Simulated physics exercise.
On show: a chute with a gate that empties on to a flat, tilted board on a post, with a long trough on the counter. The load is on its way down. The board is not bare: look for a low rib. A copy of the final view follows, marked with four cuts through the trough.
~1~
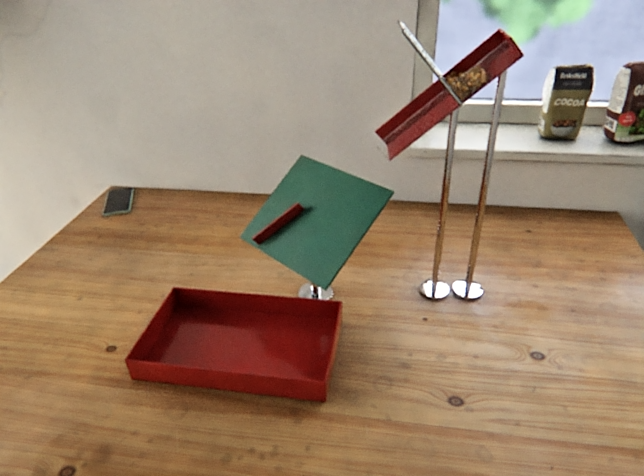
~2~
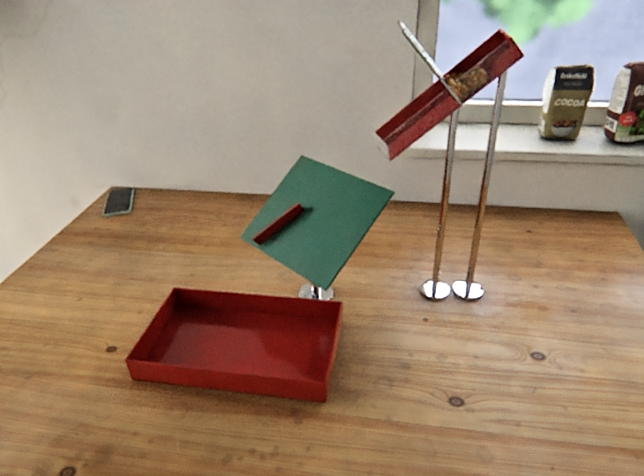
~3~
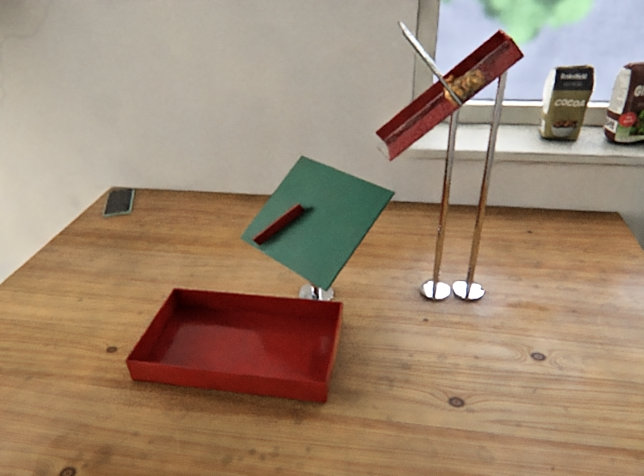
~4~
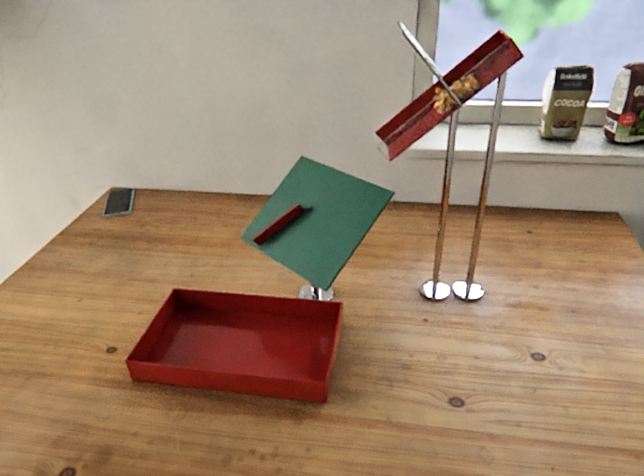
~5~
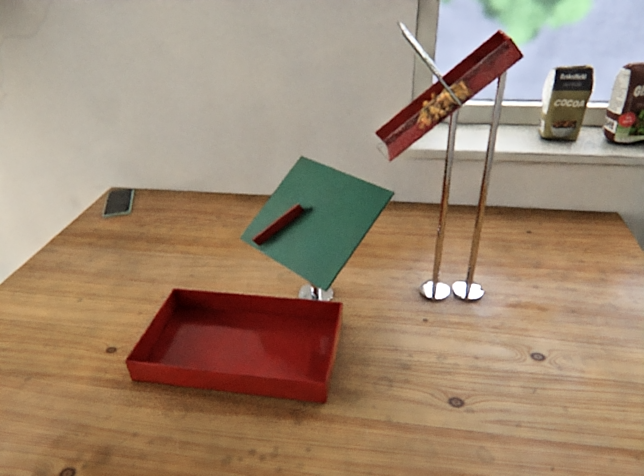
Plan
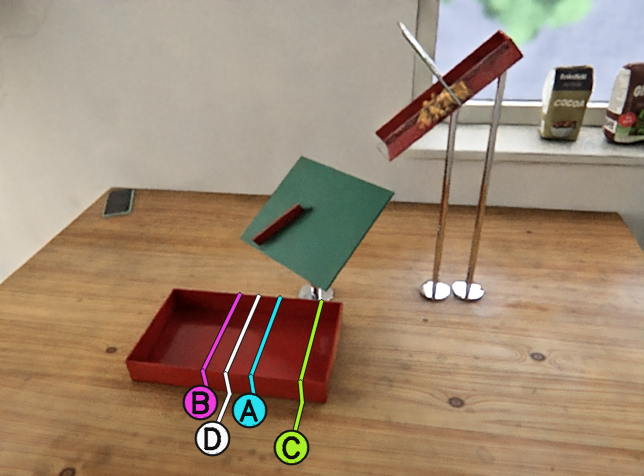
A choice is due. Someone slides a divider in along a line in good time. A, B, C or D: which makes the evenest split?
Line B.
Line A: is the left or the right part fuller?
Left.
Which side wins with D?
Left.
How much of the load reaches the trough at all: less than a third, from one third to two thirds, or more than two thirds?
About that: From one third to two thirds.
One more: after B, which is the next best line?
That is line D.
On the marked copy, line A crosses the front rim at (251, 375); line B crosses the front rim at (203, 369); line C crosses the front rim at (300, 380); line D crosses the front rim at (225, 372).
For line A, of what is caught, every piece on the left of the divider, not one piece on the right.
For line B, of what is caught, roughly a third on the left of the divider, roughly two thirds on the right.
For line C, of what is caught, every piece on the left of the divider, not one piece on the right.
For line D, of what is caught, the larger part on the left of the divider, roughly a quarter on the right.
